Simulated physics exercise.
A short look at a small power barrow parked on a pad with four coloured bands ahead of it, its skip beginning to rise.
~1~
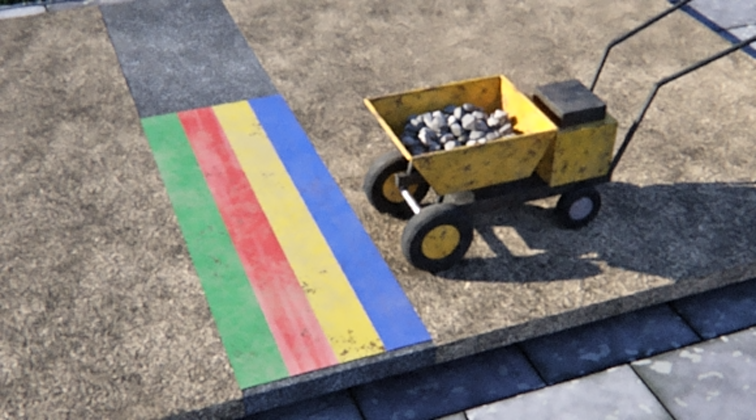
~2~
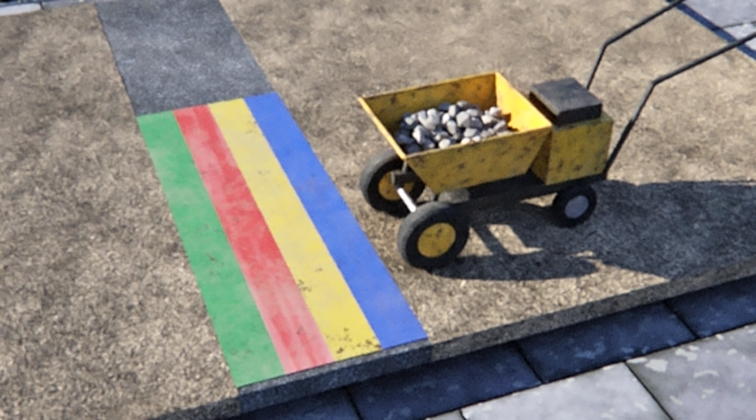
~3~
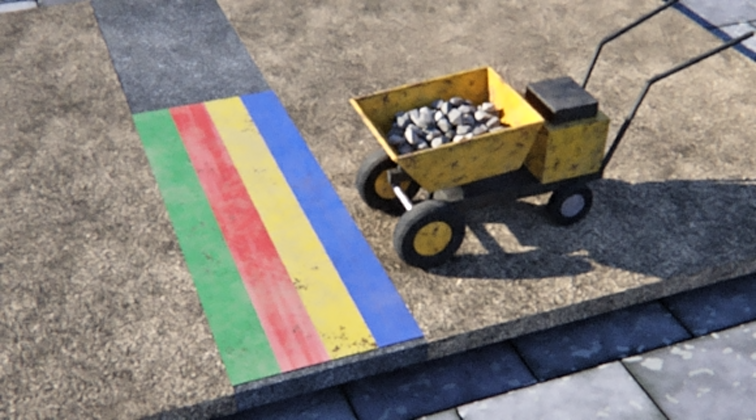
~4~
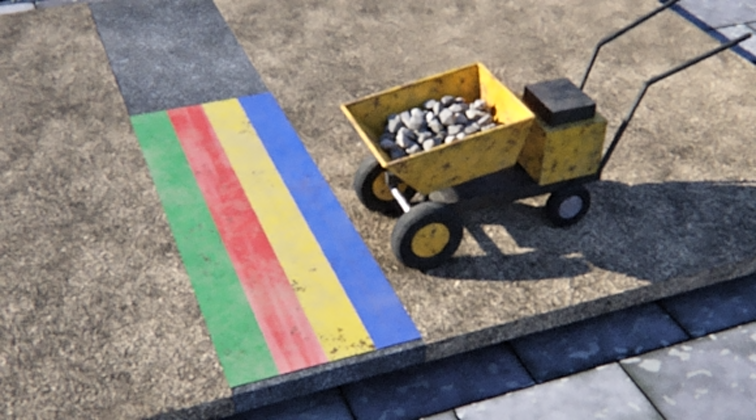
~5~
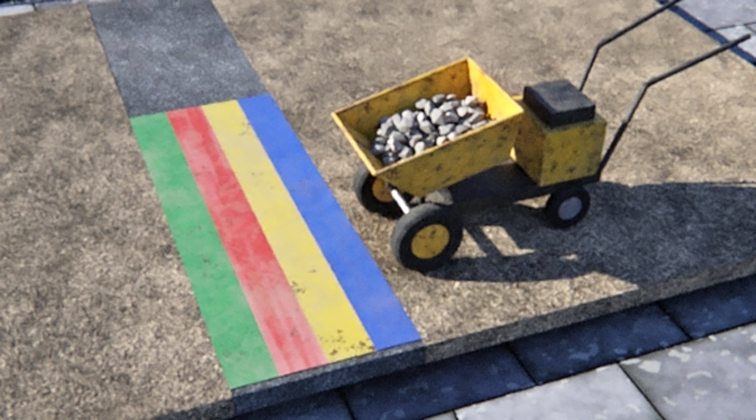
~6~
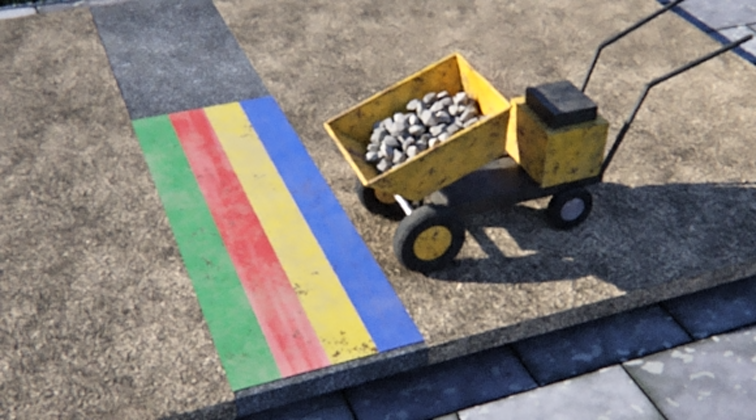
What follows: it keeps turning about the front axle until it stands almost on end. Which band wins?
Most covered: The red band.
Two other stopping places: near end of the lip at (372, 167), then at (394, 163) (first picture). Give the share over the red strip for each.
In turn 30 and 40 in a hundred.
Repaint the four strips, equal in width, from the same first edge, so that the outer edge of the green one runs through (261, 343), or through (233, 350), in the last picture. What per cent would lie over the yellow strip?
About 10 and 20 per cent.
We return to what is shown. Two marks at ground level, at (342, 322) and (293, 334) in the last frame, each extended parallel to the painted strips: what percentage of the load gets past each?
The first gives 70 %, the second 30 %.
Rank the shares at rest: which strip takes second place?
It is the strip in yellow.
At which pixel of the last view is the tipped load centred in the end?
Around (268, 263).
Shortly afterwards, skip tipped steeply; the whole lot in the skip.
Next, skip tipped right over; near two thirds in the skip; a little over the yellow strip; a little over the red strip; only a few over the green strip.
Some moments later, skip tipped right over; near a quarter in the skip; near a quarter over the yellow strip; near a third over the red strip; a little over the green strip; only a few off the paint.
In the end, skip tipped right over; near a quarter in the skip; none at all over the blue strip; near a quarter over the yellow strip; near a third over the red strip; a little over the green strip; only a few off the paint.
